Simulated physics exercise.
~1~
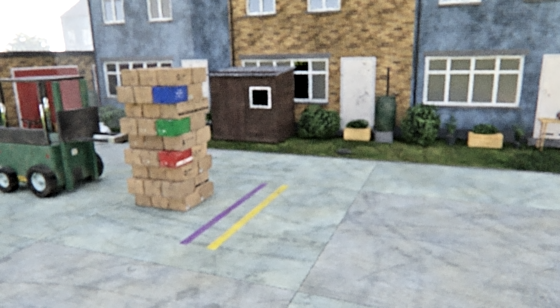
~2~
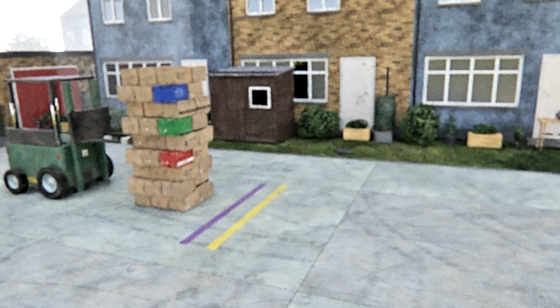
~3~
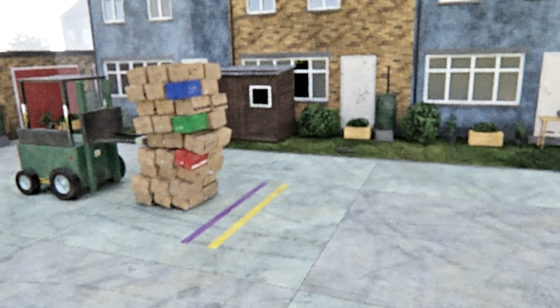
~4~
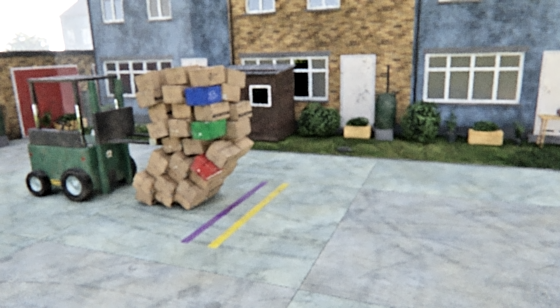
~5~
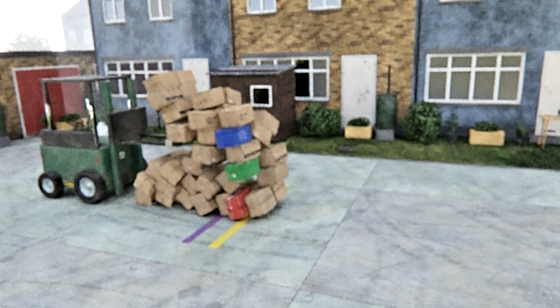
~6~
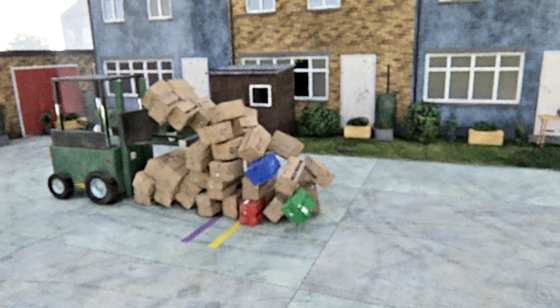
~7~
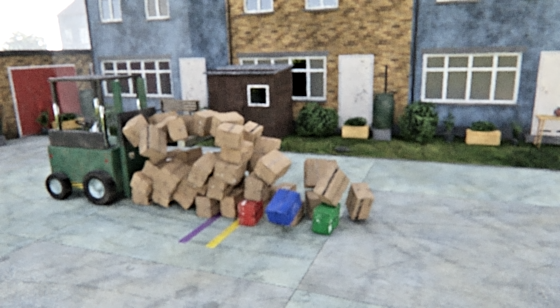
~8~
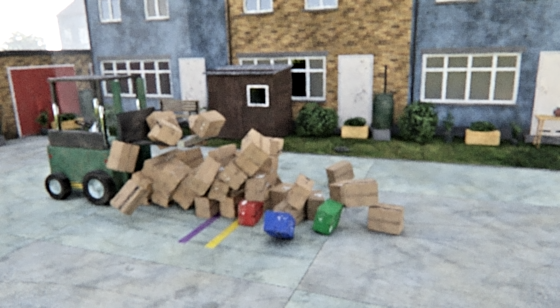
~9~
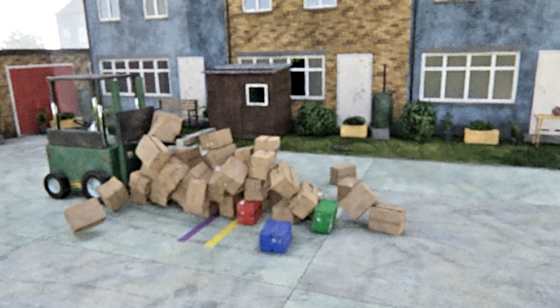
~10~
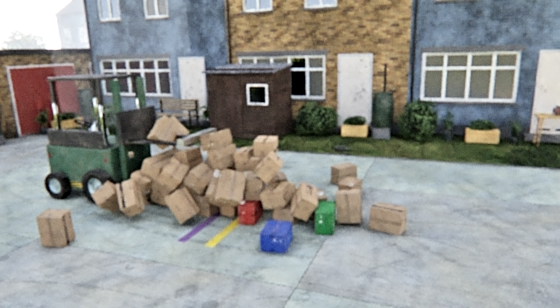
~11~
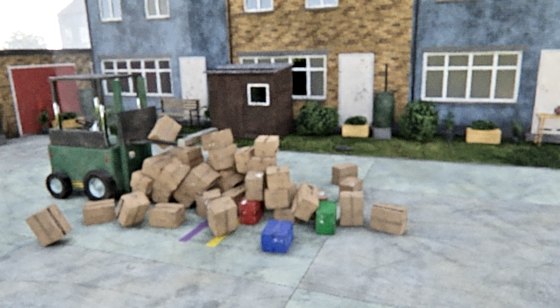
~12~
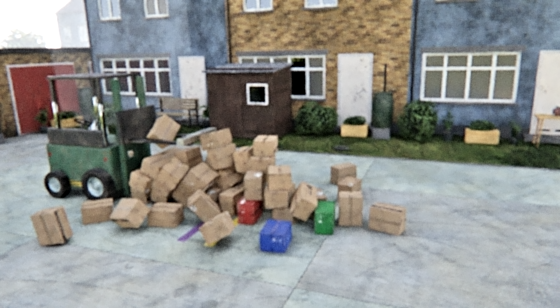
To begin with, a tall stack of brown cartons, with one blue, one green and one red, stands in a yard as a green lift truck approaches from the left. The truck pushes into the stack, which bulges and leans right as its middle rows twist. The upper cartons then slide and topple across the purple and yellow stripes, the coloured ones dropping among them. The truck stops while a few cartons tumble toward the front left. Finally everything lies in a scattered heap beside the truck, with the red, blue and green cartons resting beyond the stripes.
